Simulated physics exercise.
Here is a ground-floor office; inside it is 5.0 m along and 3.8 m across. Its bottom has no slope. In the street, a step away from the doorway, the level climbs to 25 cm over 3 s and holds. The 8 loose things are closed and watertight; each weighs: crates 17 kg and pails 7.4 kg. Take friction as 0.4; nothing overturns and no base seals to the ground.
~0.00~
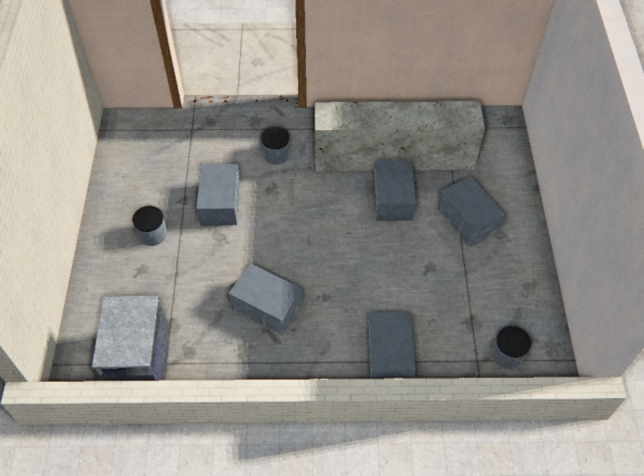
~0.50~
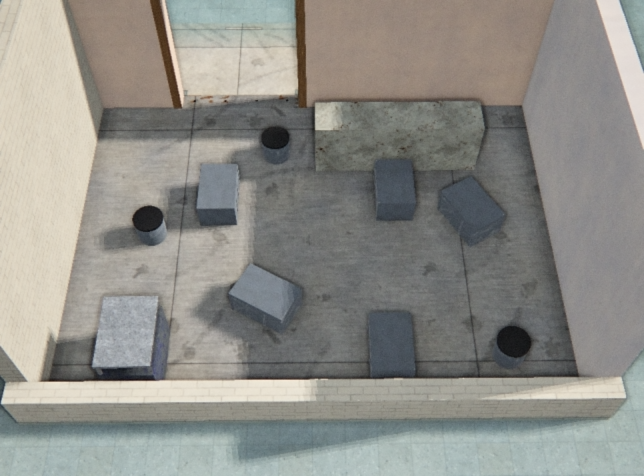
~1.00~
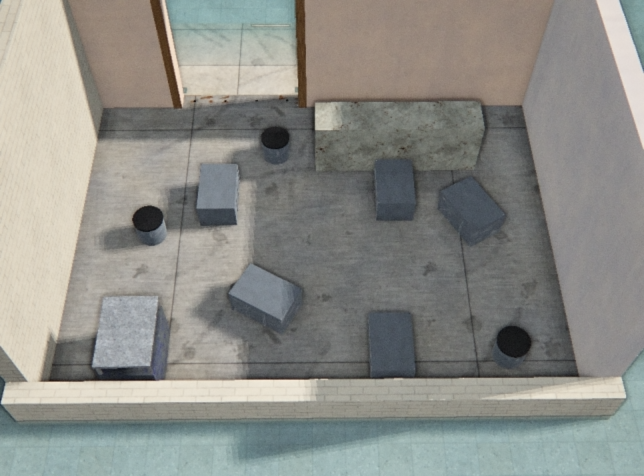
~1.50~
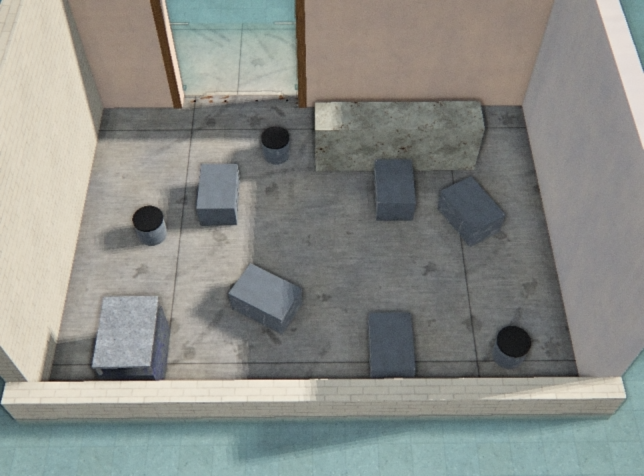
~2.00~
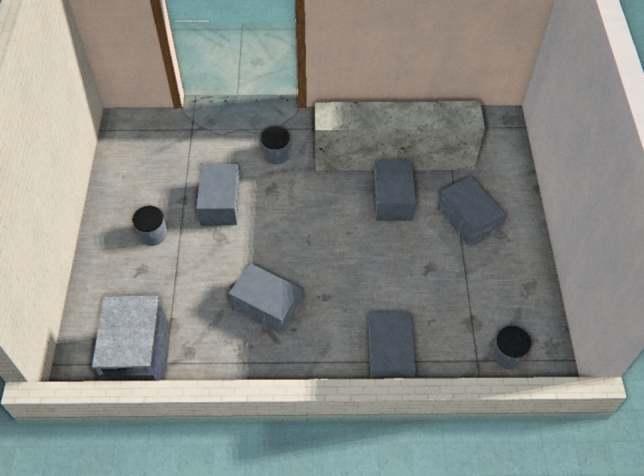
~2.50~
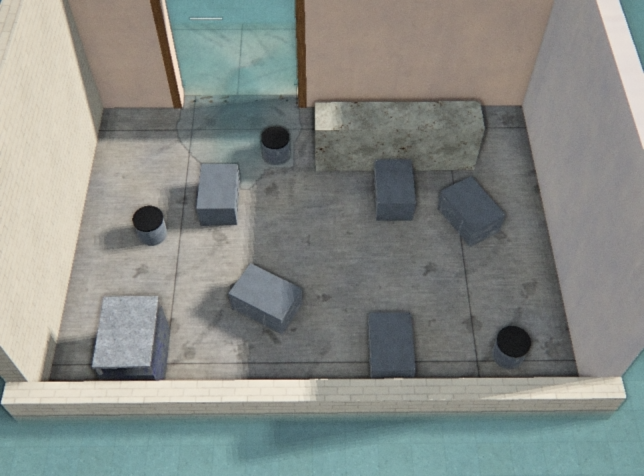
In a walled ground-floor office with scattered grey crates and dark-topped pails, water spread over the pale paving outside, then crept through the doorway onto the floor, while the crates and pails stayed still.
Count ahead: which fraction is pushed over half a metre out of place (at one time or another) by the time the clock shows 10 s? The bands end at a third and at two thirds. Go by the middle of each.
That comes to two thirds or more.
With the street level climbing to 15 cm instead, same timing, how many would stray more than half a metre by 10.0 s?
Then 2.
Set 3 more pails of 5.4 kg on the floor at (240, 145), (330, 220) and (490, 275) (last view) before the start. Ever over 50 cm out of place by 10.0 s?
In turn: Past it, over, over.
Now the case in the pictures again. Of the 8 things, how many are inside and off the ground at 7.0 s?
At that moment 3.
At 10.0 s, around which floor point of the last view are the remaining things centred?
At about (417, 262).
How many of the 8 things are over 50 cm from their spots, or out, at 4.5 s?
By then 3.
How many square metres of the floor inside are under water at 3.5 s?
Some 4.5 m2.
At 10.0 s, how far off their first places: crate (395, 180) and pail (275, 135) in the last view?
In that order: 5 cm, 350 cm.
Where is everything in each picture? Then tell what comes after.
In the first frame, a crate at (392, 341) rests on the ground; a crate at (265, 291) rests on the ground; 0.0 m2 under water; 0 of 8 have shifted.
In the second frame, a crate at (392, 341), on the bottom; a crate at (265, 291), on the bottom; 0.0 m2 under water; 0 of 8 have shifted.
In the third frame, a crate at (392, 341) rests on the ground; a crate at (265, 291) rests on the ground; water covers 0.0 m2; 0 of 8 have shifted.
In the fourth frame, a crate at (392, 341), on the bottom; a crate at (265, 291), on the bottom; water covers 0.0 m2; 0 of 8 have shifted.
In the fifth frame, a crate at (392, 341) rests on the ground; a crate at (265, 291), on the bottom; 0.5 m2 under water; 0 of 8 have shifted.
In the sixth frame, a crate at (392, 341), on the bottom; a crate at (265, 291) rests on the ground; water covers 1.2 m2; 0 of 8 have shifted.
After 3.5 s 0 of 8 are over 50 cm from their spots; 0 afloat.
After 4.5 s 3 of 8 are over 50 cm from their spots; 0 afloat.
After 7.0 s 5 of 8 are over 50 cm from their spots; 3 afloat.
After 10.0 s 6 of 8 are over 50 cm from their spots, and 6 have been at some point; 7 afloat.
